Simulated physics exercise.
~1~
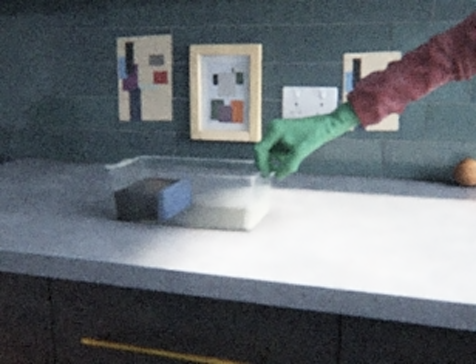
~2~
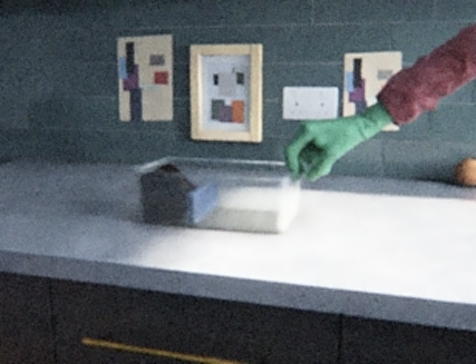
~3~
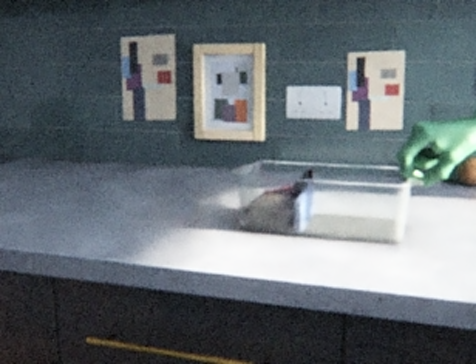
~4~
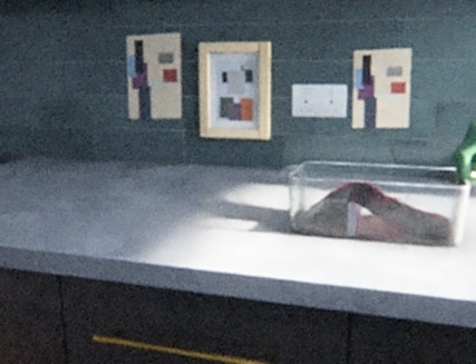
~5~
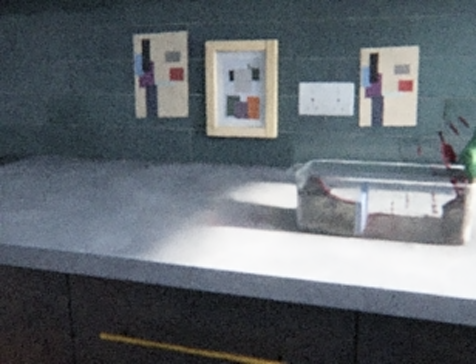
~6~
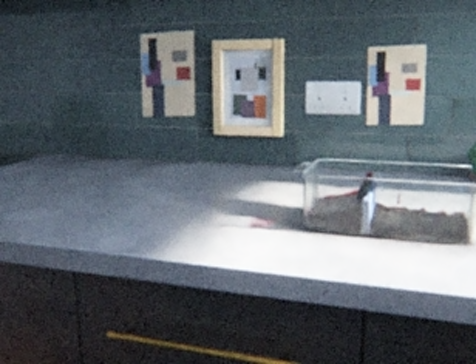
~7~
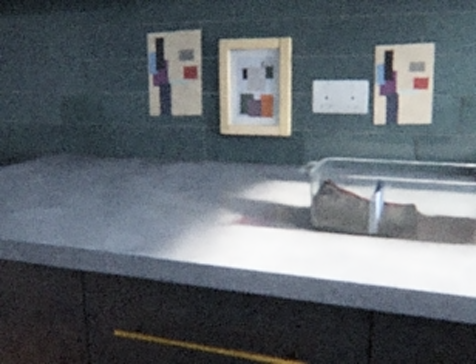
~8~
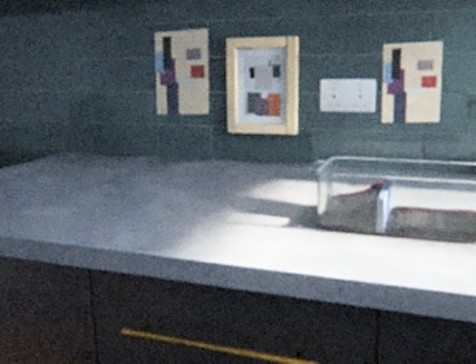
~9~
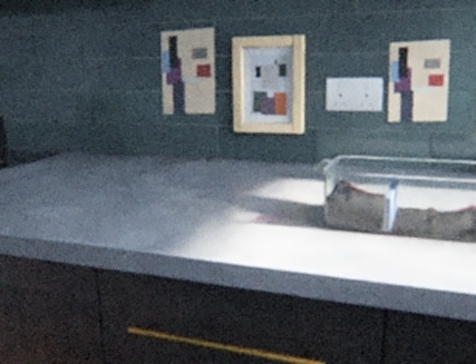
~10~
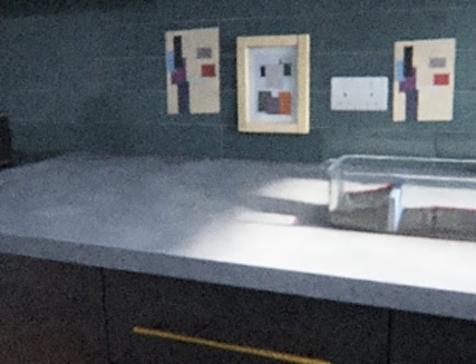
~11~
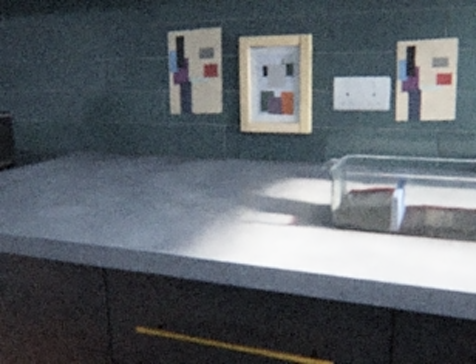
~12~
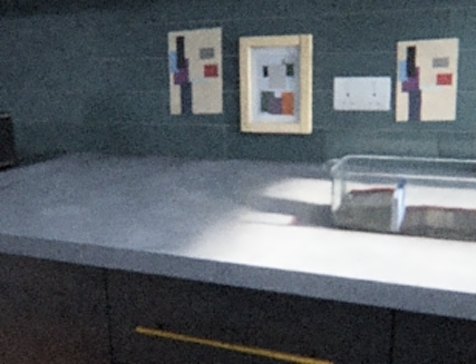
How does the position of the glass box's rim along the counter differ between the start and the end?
At the start the rim is left of centre, below the left-hand and middle wall prints. By the end it is well to the right, below the switch plate and the right-hand print, and runs out of view at the right edge.
